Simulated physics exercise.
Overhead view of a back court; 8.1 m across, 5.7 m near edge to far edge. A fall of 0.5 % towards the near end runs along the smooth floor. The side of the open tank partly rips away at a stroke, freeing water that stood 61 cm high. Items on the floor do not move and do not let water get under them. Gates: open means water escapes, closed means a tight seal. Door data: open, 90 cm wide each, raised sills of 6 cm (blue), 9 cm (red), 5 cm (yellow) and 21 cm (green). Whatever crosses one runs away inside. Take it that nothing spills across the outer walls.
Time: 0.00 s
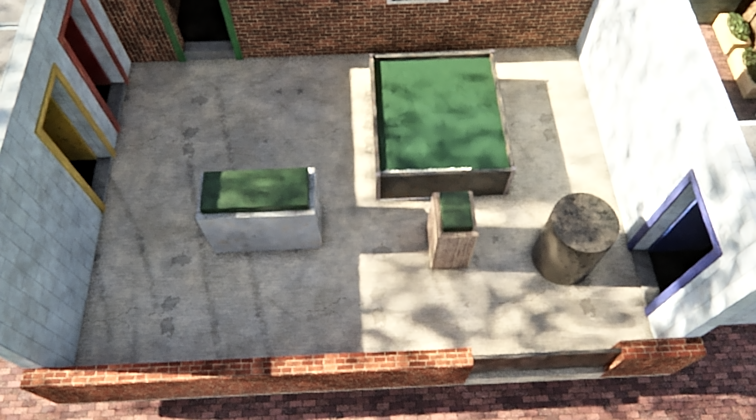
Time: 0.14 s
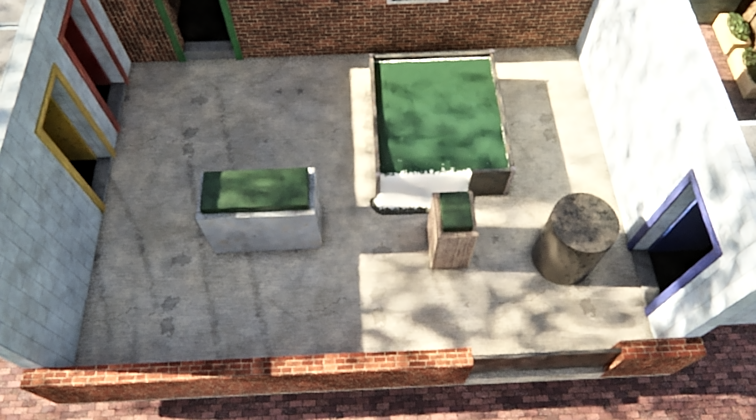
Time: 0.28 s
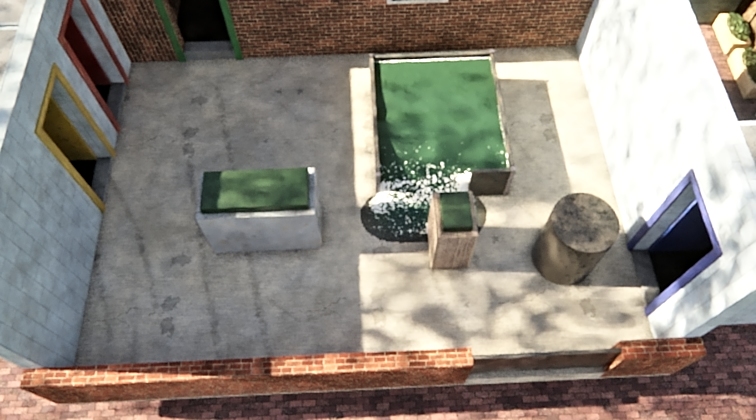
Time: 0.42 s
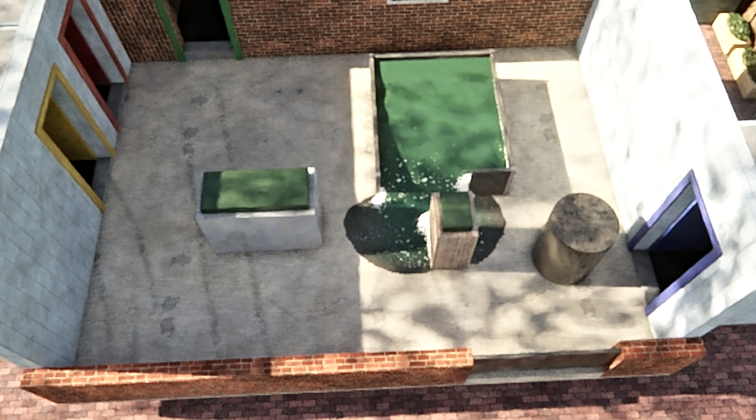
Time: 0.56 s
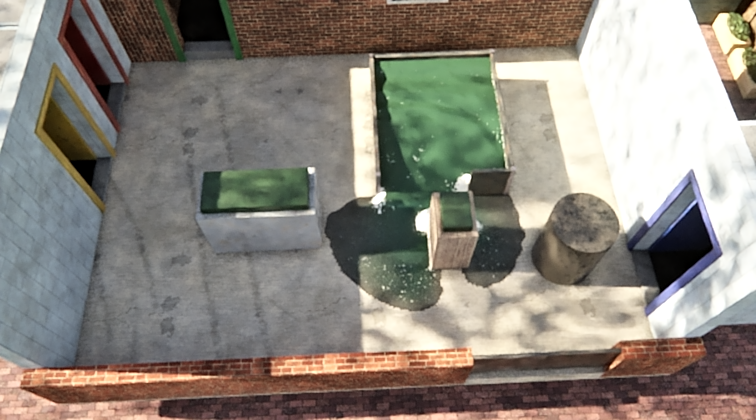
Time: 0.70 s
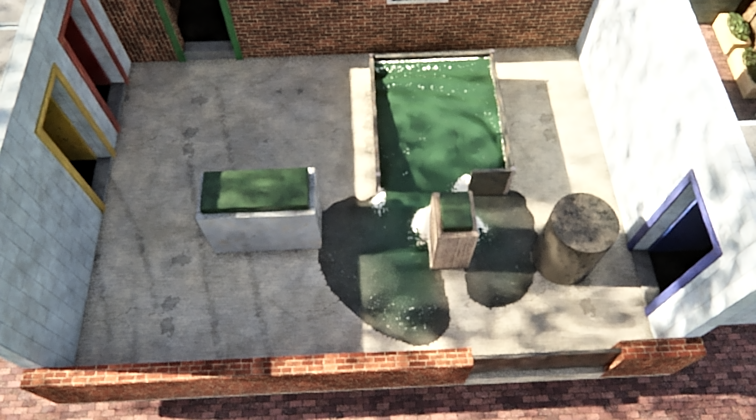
In a walled back court, the near side of an open tank breaks open and green water spreads around a small box.
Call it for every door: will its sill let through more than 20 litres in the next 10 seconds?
Blue door - it will, red door - it will not, yellow door - it will not, green door - it will not.
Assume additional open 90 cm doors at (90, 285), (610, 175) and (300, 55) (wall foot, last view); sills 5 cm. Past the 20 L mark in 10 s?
More, more, less.
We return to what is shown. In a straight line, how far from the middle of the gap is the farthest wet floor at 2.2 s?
5.4 m.
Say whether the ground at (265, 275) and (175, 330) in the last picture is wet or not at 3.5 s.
Soaked, soaked.
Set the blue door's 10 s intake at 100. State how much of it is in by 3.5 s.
I'd put it at about 5 per cent by that point.
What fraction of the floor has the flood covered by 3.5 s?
Some 50 per cent of it.
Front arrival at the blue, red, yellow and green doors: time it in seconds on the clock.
Doors: Blue 2.4 s / red 4.5 s / yellow 3.6 s / green 5.5 s.
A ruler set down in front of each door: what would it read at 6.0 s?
Door by door in cm, blue shows 11, red shows 3, yellow shows 6, green shows 9.
After 1.4 s water covers 25 % of the floor and is deepest (47 cm) near (440, 222); blue door not reached, red door not reached, yellow door not reached, green door not reached.
After 2.2 s water covers 35 % of the floor and is deepest (38 cm) near (440, 222); blue door not reached, red door not reached, yellow door not reached, green door not reached.
After 3.5 s water covers 50 % of the floor and is deepest (29 cm) near (72, 381); blue door 11 cm at the sill, 2 L in, red door not reached, yellow door not reached, green door not reached.
After 6.0 s water covers 80 % of the floor and is deepest (16 cm) near (440, 222); blue door 11 cm at the sill, 39 L in, red door 3 cm at the sill, 0 L in, yellow door 6 cm at the sill, 0 L in, green door 9 cm at the sill, 0 L in.
After 10.0 s water covers 95 % of the floor and is deepest (14 cm) near (394, 78); blue door 8 cm at the sill, 63 L in, red door 8 cm at the sill, 0 L in, yellow door 5 cm at the sill, 2 L in, green door 8 cm at the sill, 0 L in.
